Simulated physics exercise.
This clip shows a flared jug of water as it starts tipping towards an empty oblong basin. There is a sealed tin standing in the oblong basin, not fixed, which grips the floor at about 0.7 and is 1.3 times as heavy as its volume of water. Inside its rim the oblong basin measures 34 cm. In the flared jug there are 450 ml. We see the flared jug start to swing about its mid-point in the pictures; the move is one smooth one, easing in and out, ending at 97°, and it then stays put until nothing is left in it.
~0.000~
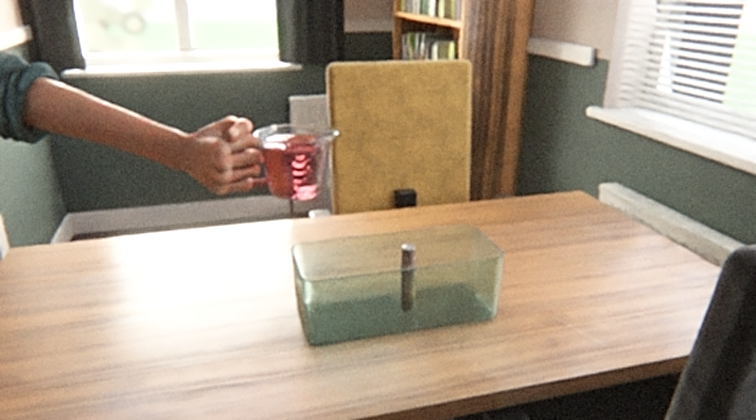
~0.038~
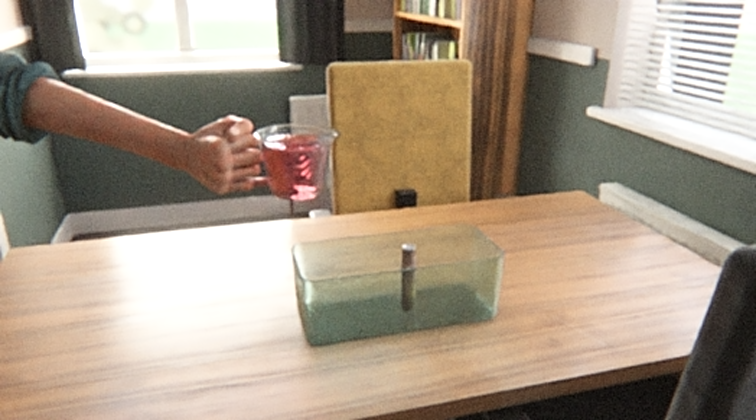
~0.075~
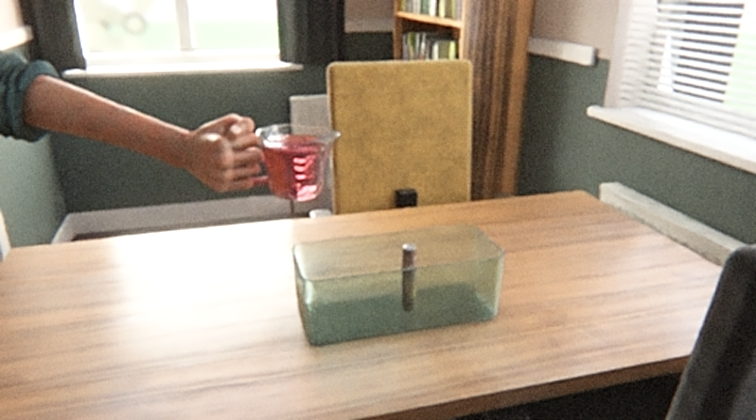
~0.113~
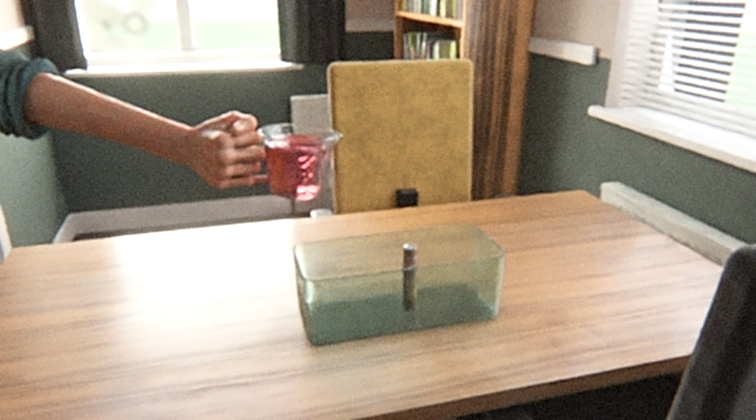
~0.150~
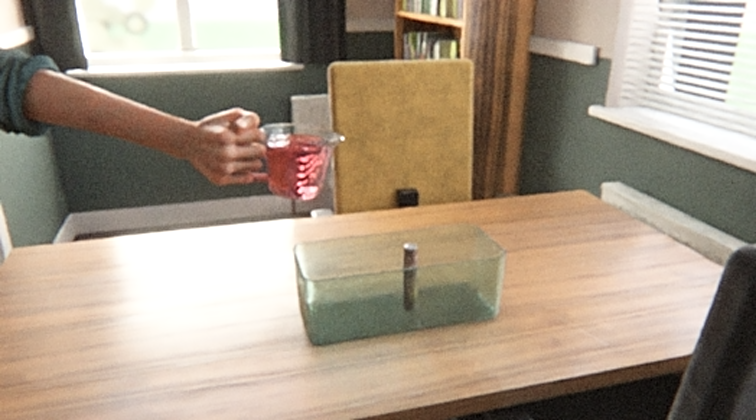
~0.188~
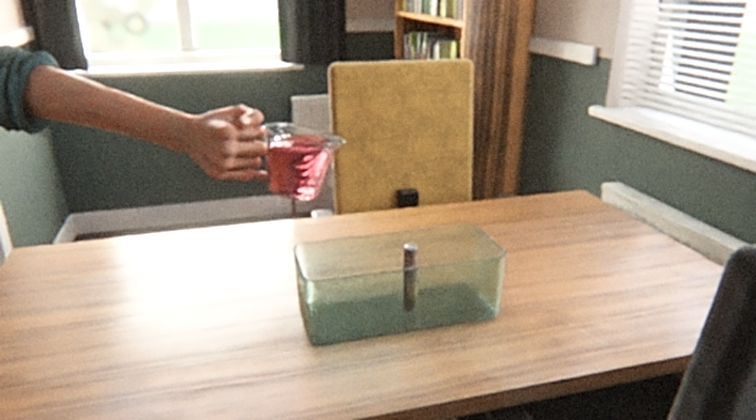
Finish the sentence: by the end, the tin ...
By the end, the tin is still upright.
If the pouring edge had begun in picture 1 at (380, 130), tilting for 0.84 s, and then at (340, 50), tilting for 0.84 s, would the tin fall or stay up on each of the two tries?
Run one: It tumbles. Run two: It tumbles.
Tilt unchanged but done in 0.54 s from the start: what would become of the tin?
Well, the tin simply holds firm.
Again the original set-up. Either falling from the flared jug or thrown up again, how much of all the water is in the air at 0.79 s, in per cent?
Close to 22 %.
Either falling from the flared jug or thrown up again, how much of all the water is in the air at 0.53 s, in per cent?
About 28 per cent.
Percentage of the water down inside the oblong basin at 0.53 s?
I'd estimate some 6 percent of the liquid.
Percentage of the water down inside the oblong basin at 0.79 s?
Roughly 66 %.
After 0.53 s the tilt is 69° and 66 per cent is still to pour; the tin stands where it began.
After 0.79 s the tilt is 96° and 13 per cent is still to pour; the tin stands where it began.
After 1.05 s the tilt is 97° and 1 per cent is still to pour; the tin stands where it began.
After 1.34 s the tilt is 97° and 0 per cent is still to pour; the tin stands where it began.
In the end the tin stands where it began.
